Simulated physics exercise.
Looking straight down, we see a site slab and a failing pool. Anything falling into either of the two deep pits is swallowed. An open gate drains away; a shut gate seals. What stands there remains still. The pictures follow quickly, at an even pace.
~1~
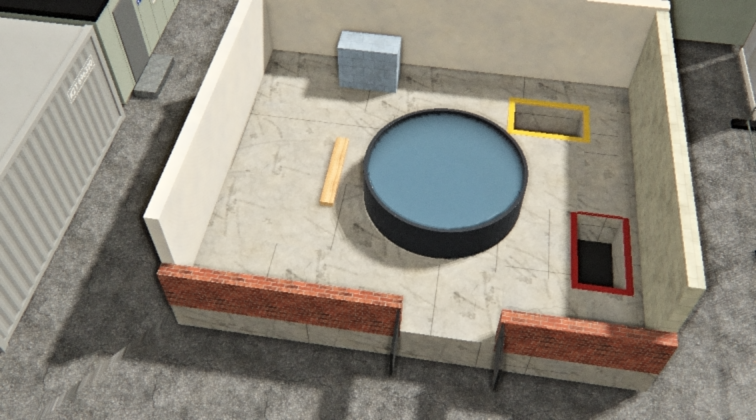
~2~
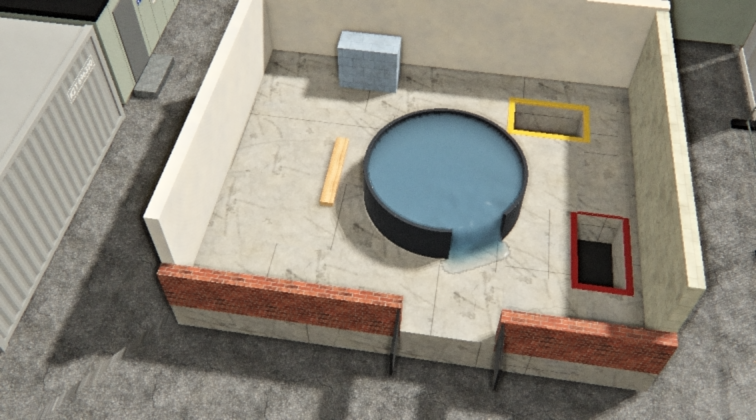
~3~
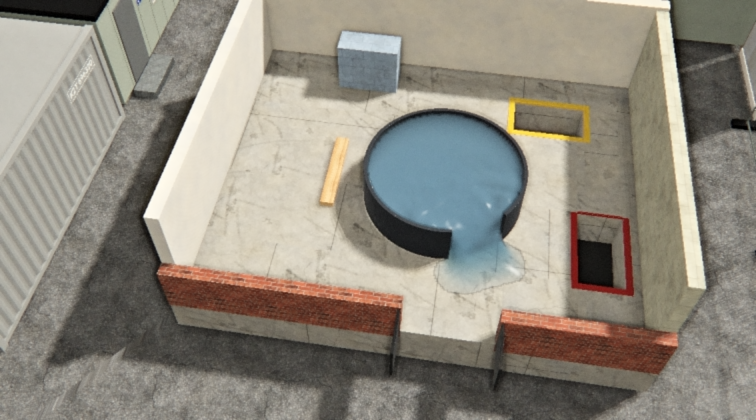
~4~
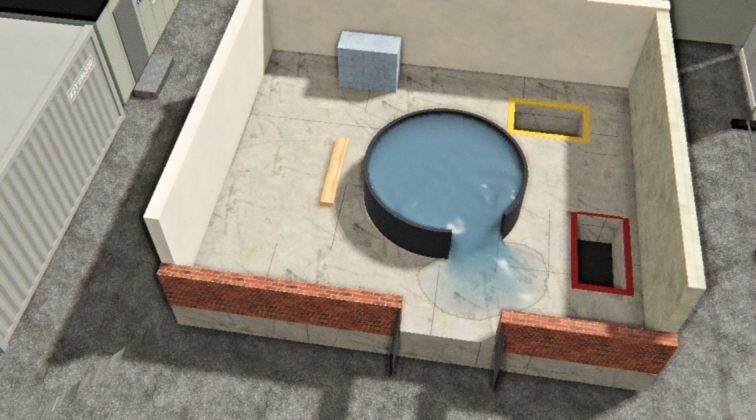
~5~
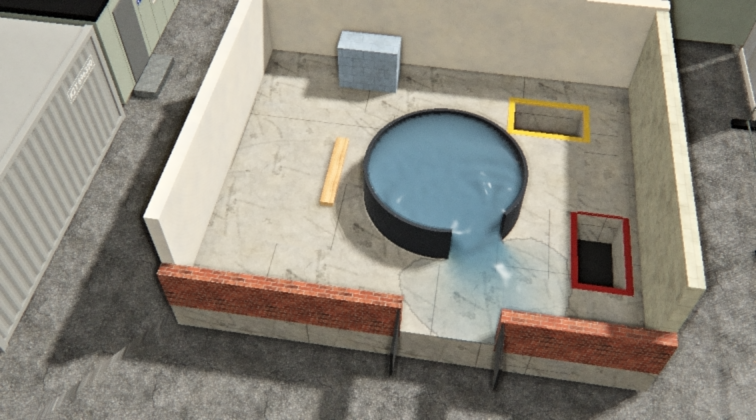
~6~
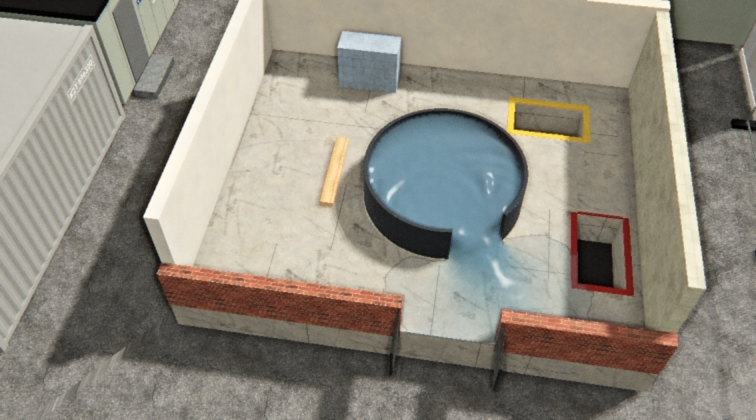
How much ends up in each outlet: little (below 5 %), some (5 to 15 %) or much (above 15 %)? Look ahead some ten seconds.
Outlet by outlet: Gate - much, yellow pit - little, red pit - much.
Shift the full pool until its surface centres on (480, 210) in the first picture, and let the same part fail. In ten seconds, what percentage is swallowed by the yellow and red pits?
After ten seconds: Yellow pit 0 percent, red pit 45 percent.
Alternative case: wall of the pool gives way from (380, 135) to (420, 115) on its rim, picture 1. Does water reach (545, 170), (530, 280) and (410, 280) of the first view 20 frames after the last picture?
First point spared, second point spared, third point spared.
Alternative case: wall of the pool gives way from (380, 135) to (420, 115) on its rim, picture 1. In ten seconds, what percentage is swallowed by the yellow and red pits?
Yellow 10 %, red 4 %.
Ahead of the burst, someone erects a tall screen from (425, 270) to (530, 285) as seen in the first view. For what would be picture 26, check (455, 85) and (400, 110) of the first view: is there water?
Result, in the order given: Unsoaked / unsoaked.
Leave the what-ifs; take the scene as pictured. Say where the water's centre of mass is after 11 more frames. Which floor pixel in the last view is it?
Around (470, 221).
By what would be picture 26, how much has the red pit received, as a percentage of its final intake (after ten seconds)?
Around 30 in a hundred.
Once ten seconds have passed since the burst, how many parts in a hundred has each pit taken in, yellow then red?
About 2 percent for the first and about 34 percent for the second.
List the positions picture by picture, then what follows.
In the first picture, the pool at (445, 169) is whole and still.
In the second picture, the front is at (445, 262), out from the gap at (476, 244).
In the third picture, water pours out at (476, 244) and has run to (446, 285).
In the fourth picture, the front is at (538, 295), out from the gap at (476, 245).
In the fifth picture, the front is at a hidden place, out from the gap at (476, 245).
In the sixth picture, the front is at a hidden place, out from the gap at (476, 244).
A moment on, water covers 15 % of the floor; the gate 4 %, the yellow pit 0 %, the red pit 0 %.
Next, water covers 15 % of the floor; the gate 9 %, the yellow pit 0 %, the red pit 2 %.
Then, water covers 20 % of the floor; the gate 15 %, the yellow pit 0 %, the red pit 9 %.
Later, water covers 25 % of the floor; the gate 23 %, the yellow pit 0 %, the red pit 22 %.
In the end, water covers 20 % of the floor; the gate 30 %, the yellow pit 1 %, the red pit 33 %.
